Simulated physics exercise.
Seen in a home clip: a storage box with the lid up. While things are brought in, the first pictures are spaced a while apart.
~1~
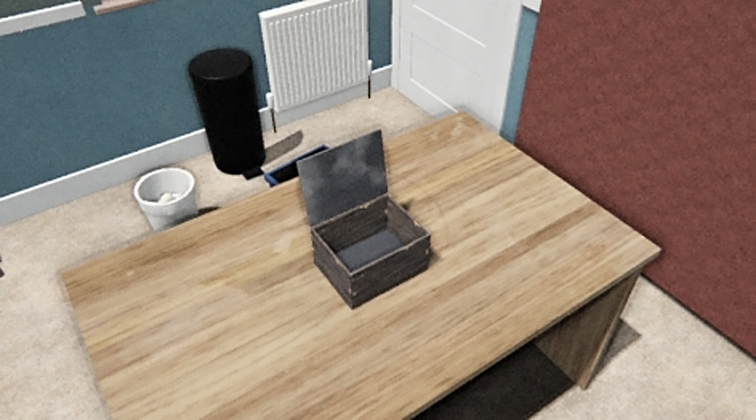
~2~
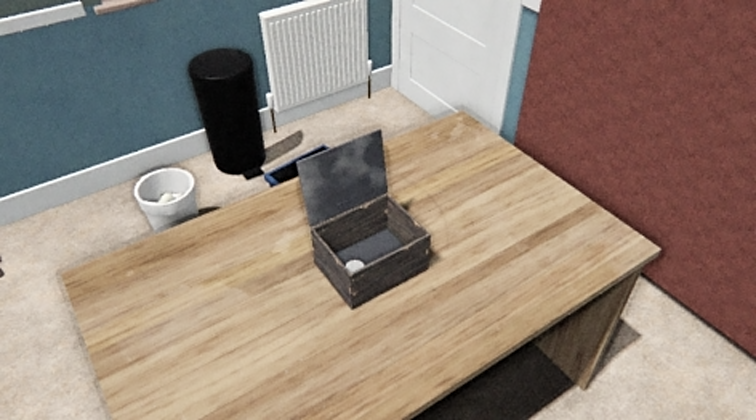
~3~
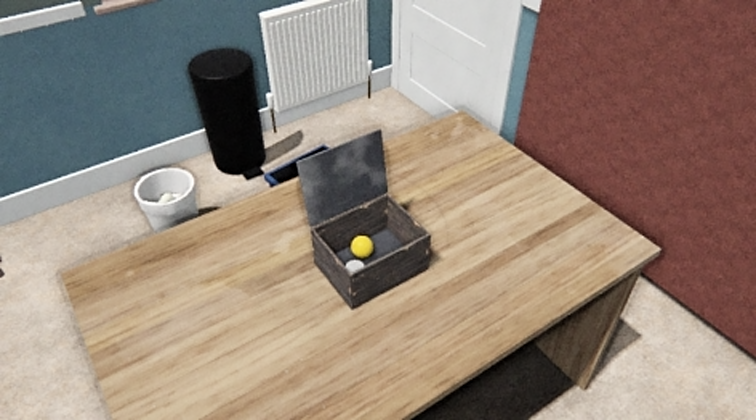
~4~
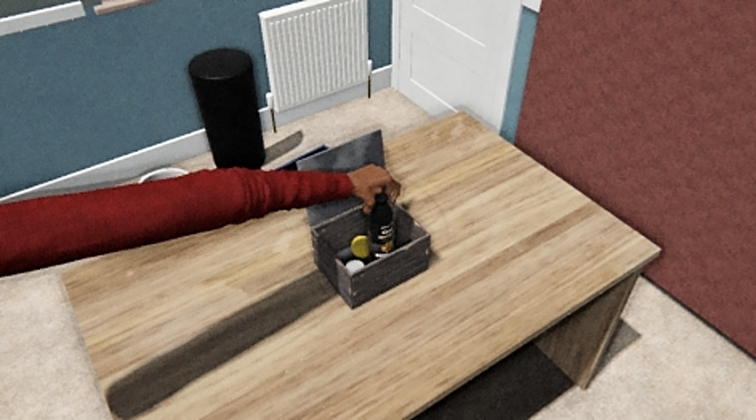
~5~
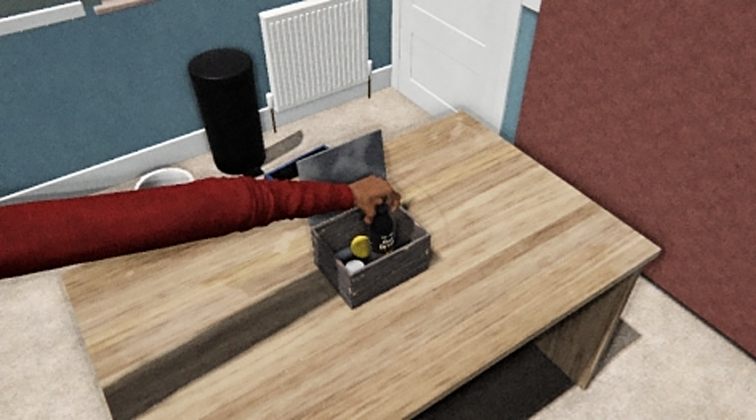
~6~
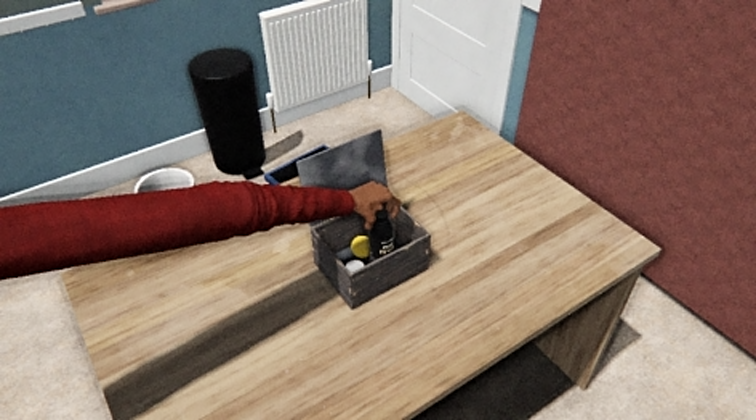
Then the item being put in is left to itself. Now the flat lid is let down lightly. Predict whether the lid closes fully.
Prediction: It does not close fully.
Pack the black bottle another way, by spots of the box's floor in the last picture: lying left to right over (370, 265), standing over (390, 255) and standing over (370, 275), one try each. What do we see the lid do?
The lid goes down the first time, stays up the second time and stays up the third time.
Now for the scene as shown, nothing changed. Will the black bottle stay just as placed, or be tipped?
Result: The black bottle remains as it was set.
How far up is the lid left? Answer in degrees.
I'd put it at roughly 35°.
Then, 1.10 s past the last view, lid starting down.
Then, 1.40 s past the last view, lid 73° above the rim.
Then, 1.60 s past the last view, lid 57° above the rim.
Then, 1.80 s past the last view, lid 36° above the rim.
Finally, lid 36° above the rim; all 3 still in place. Final places as the last picture's camera would see them, black bottle near (382, 243).
